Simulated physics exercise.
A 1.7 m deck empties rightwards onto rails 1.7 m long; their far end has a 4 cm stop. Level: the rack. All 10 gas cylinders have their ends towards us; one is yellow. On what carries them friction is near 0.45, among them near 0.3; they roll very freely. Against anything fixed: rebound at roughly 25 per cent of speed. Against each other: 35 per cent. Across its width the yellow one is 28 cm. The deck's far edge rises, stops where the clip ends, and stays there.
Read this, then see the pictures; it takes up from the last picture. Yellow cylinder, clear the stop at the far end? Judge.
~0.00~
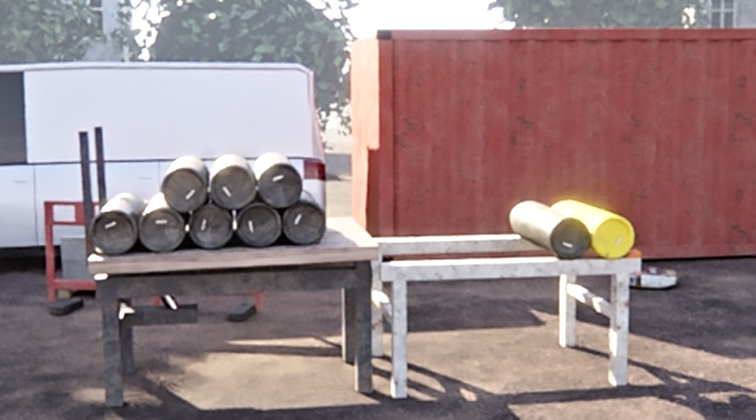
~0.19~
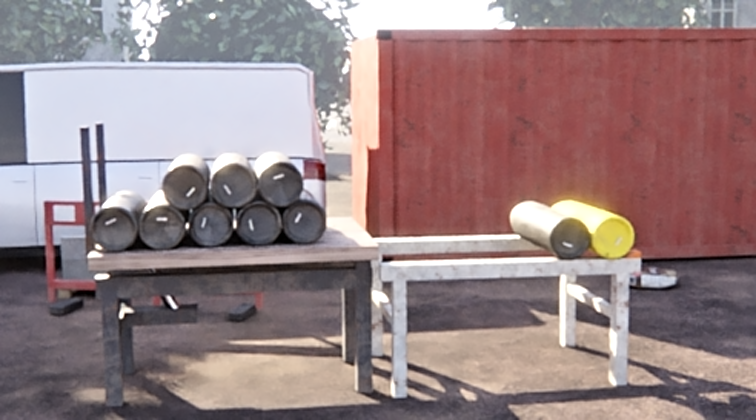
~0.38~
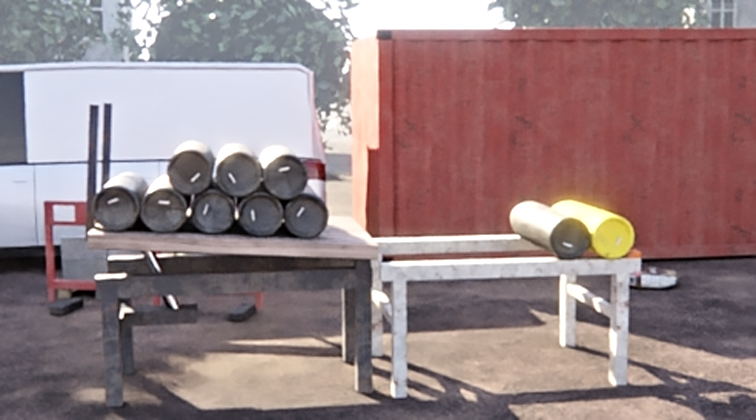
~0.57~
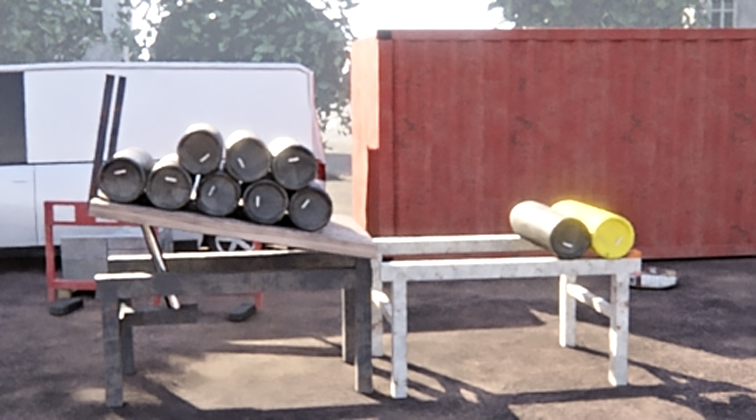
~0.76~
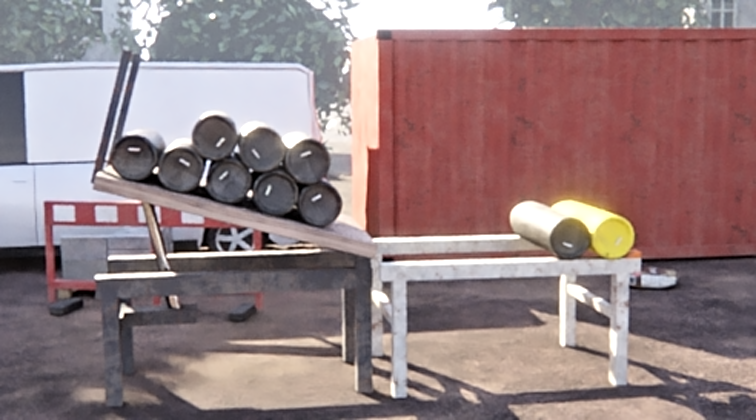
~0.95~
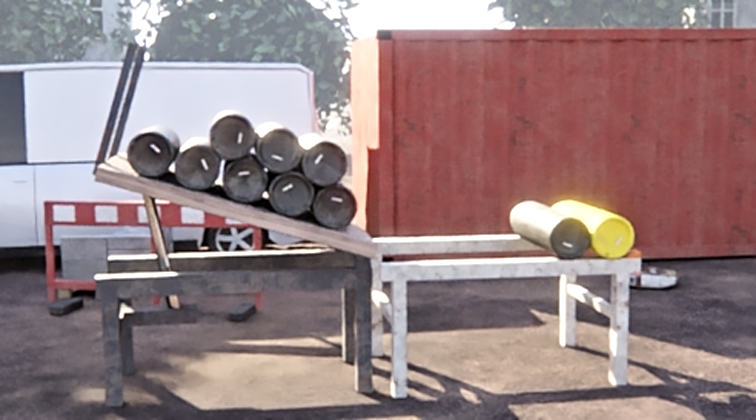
It is going to get out.
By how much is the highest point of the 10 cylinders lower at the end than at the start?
Some 15 centimetres.
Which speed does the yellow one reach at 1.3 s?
Estimated speed near 0.0 m/s.
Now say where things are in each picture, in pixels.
Yellow (613, 238); deck tilted 1° back; stop top at (639, 254), in the first picture.
Yellow (613, 238); deck level, in the second picture.
Yellow (613, 238); deck tilted 4° to the rack, in the third picture.
Yellow (613, 238); deck tilted 10° to the rack, in the fourth picture.
Yellow (613, 238); deck tilted 16° to the rack, in the fifth picture.
Yellow (613, 238); deck tilted 18° to the rack, in the sixth picture.
Then, 1.3 s in, yellow is on the rack, 20 cm from the rack's far end; 0 of 10 over the stop.
Then, 1.6 s in, still the same for yellow; 0 of 10 over the stop.
Then, 1.9 s in, yellow is on the rack, 15 cm from the rack's far end, rolling right; 0 of 10 over the stop.
Then, 2.3 s in, yellow is beyond the stop and falling; 1 of 10 over the stop.
In the end (5.2 s), yellow is beyond the stop, on the ground; 2 of 10 over the stop.
